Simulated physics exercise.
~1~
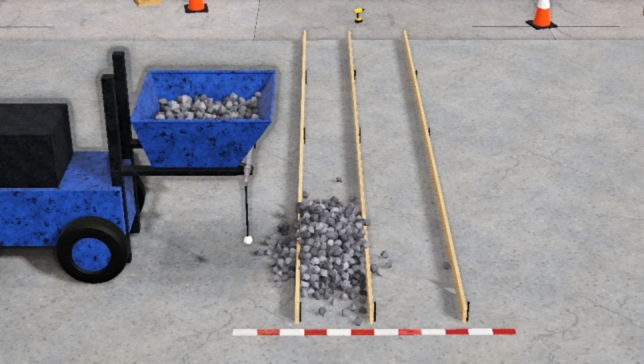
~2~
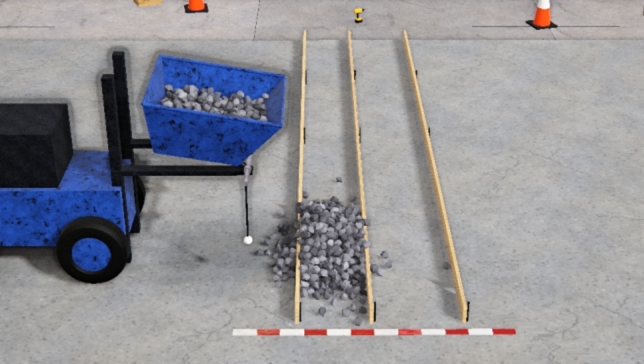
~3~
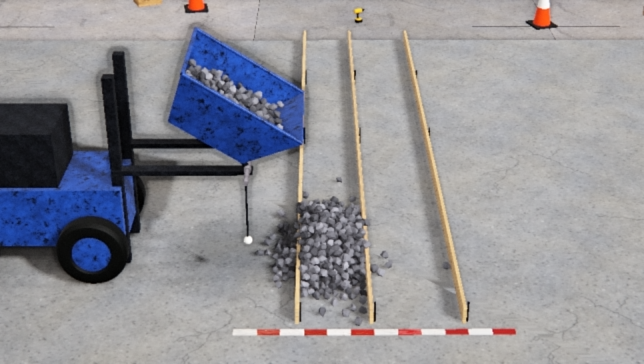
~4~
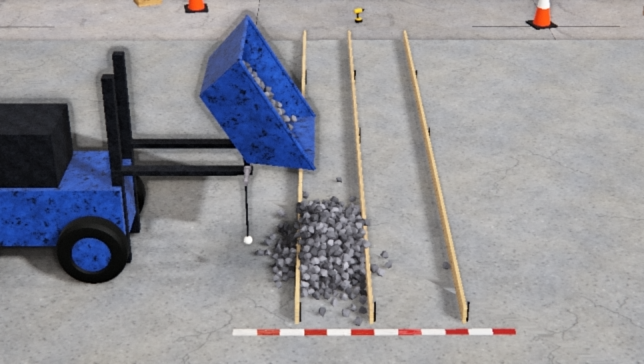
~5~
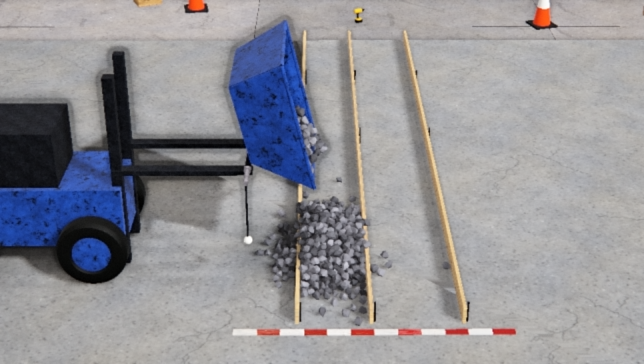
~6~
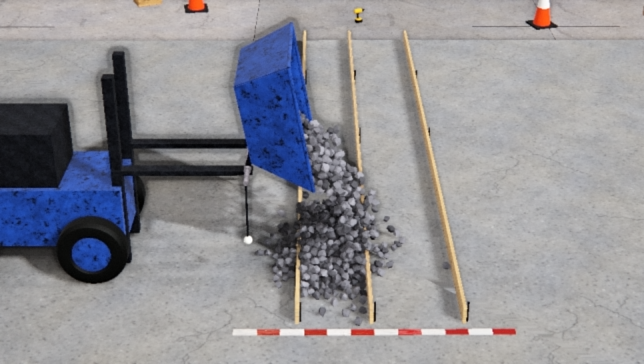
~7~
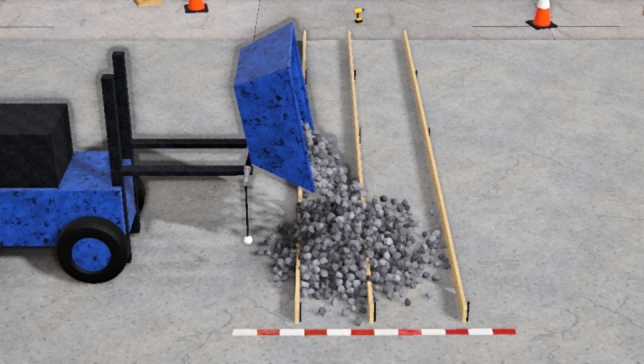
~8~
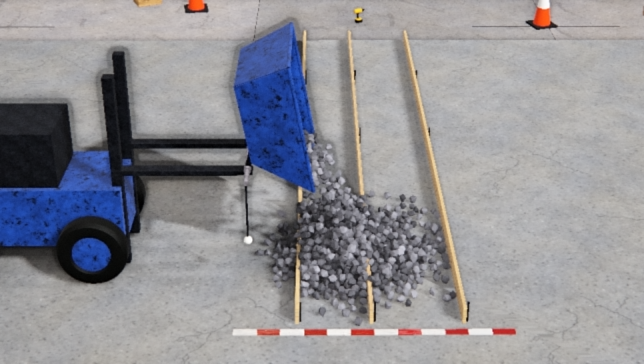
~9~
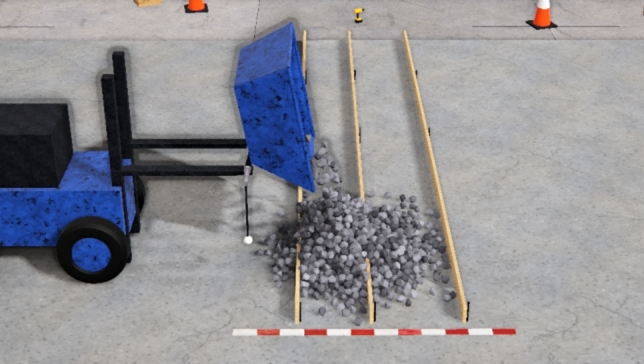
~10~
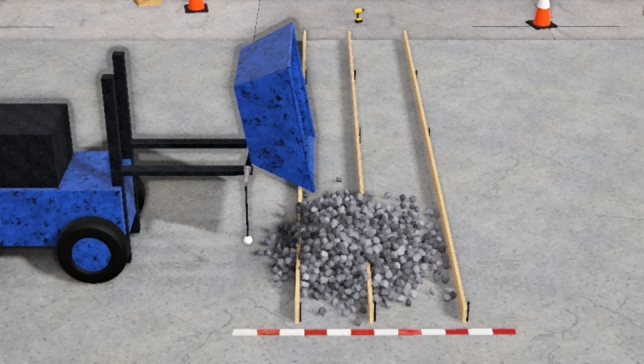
To begin with, a blue fork truck on the left holds a blue skip of grey stones beside a loose heap lying between the left and middle planks. The skip tips to the right, slowly and then more steeply, while the truck stays still. Once it hangs almost upright, stones start spilling from its lower edge onto the heap. They pour down and spread rightward over the middle plank into the far bay, reaching the right plank. The stream thins and stops, leaving the skip tilted and empty above a wider pile across both bays.
